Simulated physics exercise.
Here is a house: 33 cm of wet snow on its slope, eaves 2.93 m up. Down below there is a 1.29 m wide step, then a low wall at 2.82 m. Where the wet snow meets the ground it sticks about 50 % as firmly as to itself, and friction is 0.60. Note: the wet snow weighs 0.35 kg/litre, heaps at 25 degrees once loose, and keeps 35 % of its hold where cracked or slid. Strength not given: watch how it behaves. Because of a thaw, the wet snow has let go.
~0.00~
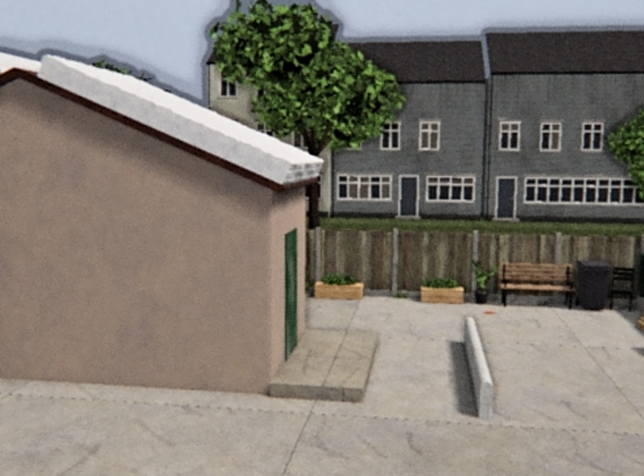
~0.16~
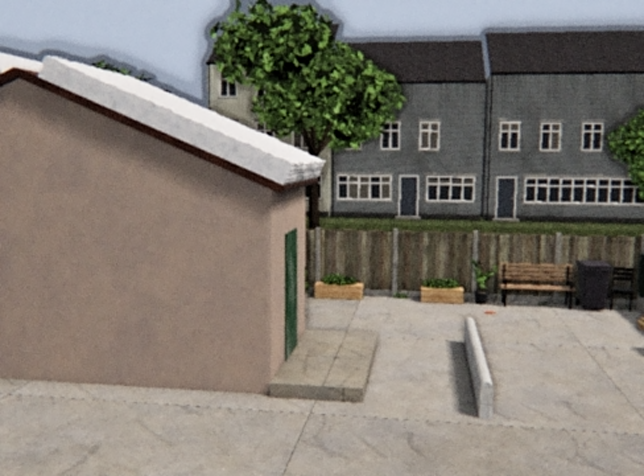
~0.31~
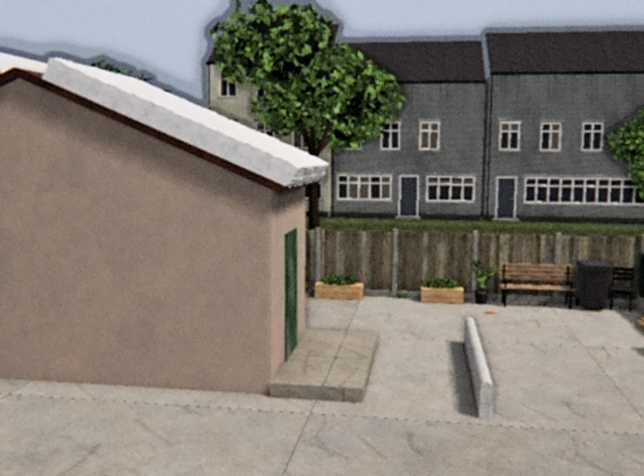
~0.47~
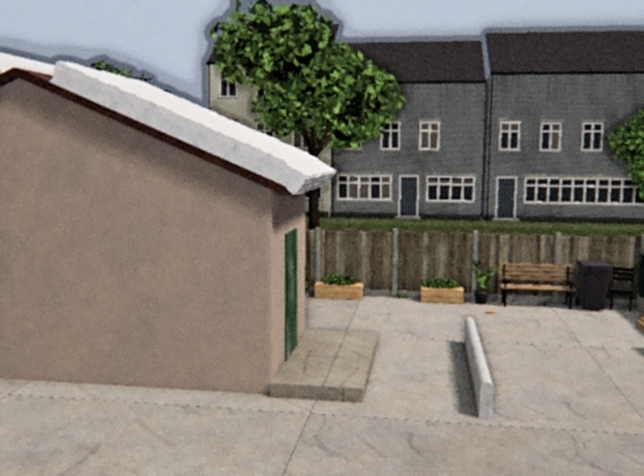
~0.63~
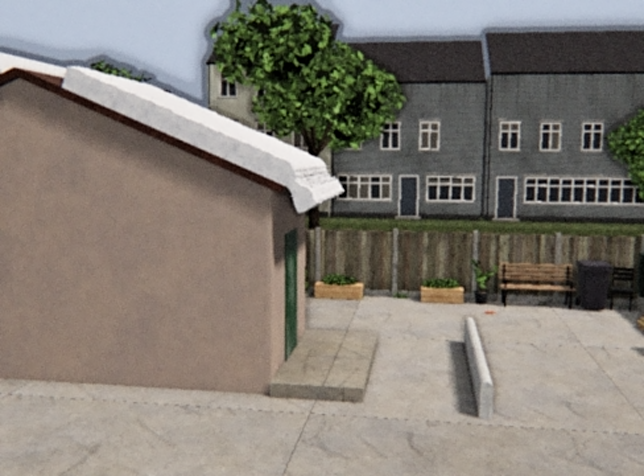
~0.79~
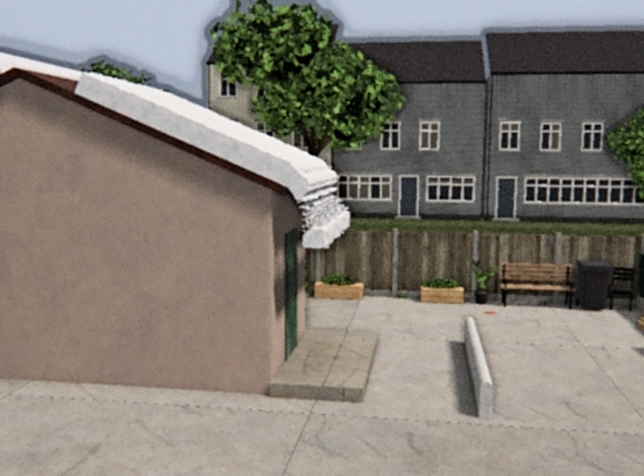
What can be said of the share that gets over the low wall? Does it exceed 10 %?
Yes.
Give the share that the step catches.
Something like 9 percent.
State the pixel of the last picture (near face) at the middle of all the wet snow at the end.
It sits close to (441, 391).
After 1.19 s, 79 % is still on the roof and 0 % is past the low wall.
After 1.66 s, 48 % is still on the roof and 0 % is past the low wall.
After 2.13 s, 4 % is still on the roof and 0 % is past the low wall.
After 2.60 s, none is still on the roof and 15 % is past the low wall.
After 3.60 s, at the end, none is still on the roof and 19 % is past the low wall.
